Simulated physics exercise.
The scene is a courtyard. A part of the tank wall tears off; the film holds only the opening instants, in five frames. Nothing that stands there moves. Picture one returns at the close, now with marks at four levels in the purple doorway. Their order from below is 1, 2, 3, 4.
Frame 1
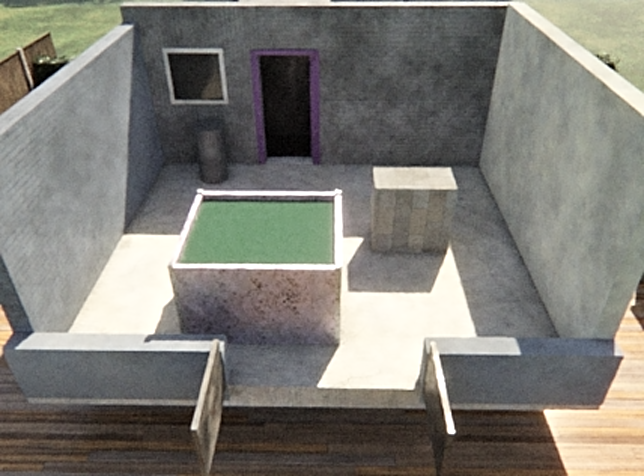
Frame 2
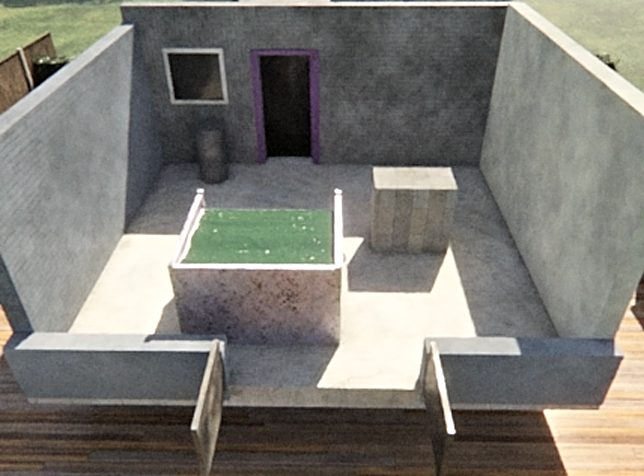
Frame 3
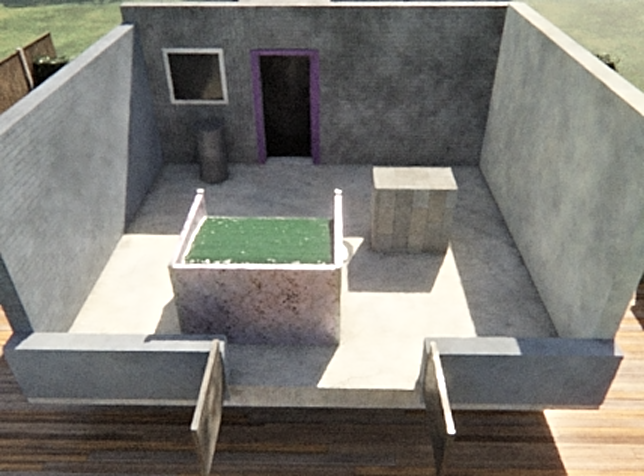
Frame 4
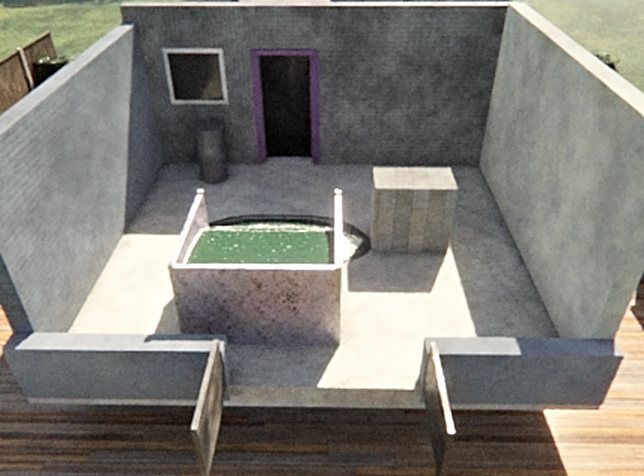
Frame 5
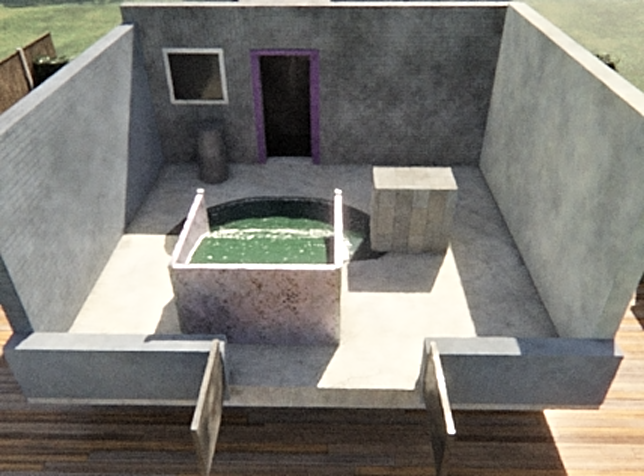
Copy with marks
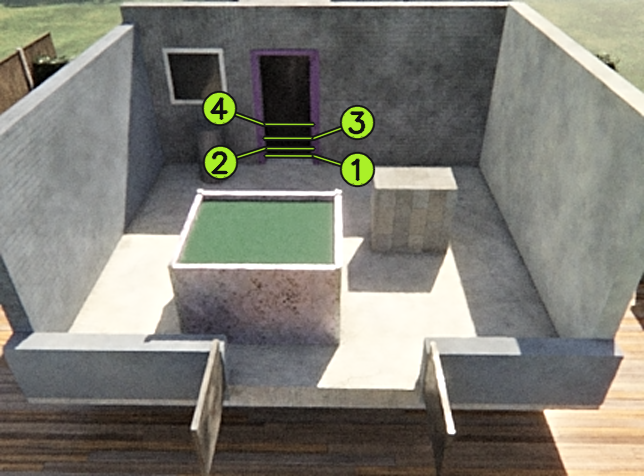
A grey-walled courtyard with a pale floor is seen from above its front, where an open gate stands on wooden decking. A square tank of green water sits left of centre, with a pale block to its right and a purple-framed doorway and white-framed window behind. The tank's far side opens, its water sinks, and a dark-edged green pool spreads backwards across the floor while the camera stays still.
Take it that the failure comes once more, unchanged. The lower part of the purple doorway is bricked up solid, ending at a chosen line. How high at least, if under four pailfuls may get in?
The answer is height 3.
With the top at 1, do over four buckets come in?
Yes, it does.
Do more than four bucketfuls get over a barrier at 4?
No, not at all.
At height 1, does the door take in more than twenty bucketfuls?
Yes, it does.
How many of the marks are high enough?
Two of them.
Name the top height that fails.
2 it is.
On the marked copy, 1 at (289, 155); 2 at (289, 148); 3 at (288, 138); 4 at (288, 124); from the bottom up 1, 2, 3, 4.
With 1, dozens of bucketfuls pour in.
With 2, about 14 bucketfuls get in.
With 3, a splash gets over, under a bucket.
With 4, nothing gets over.
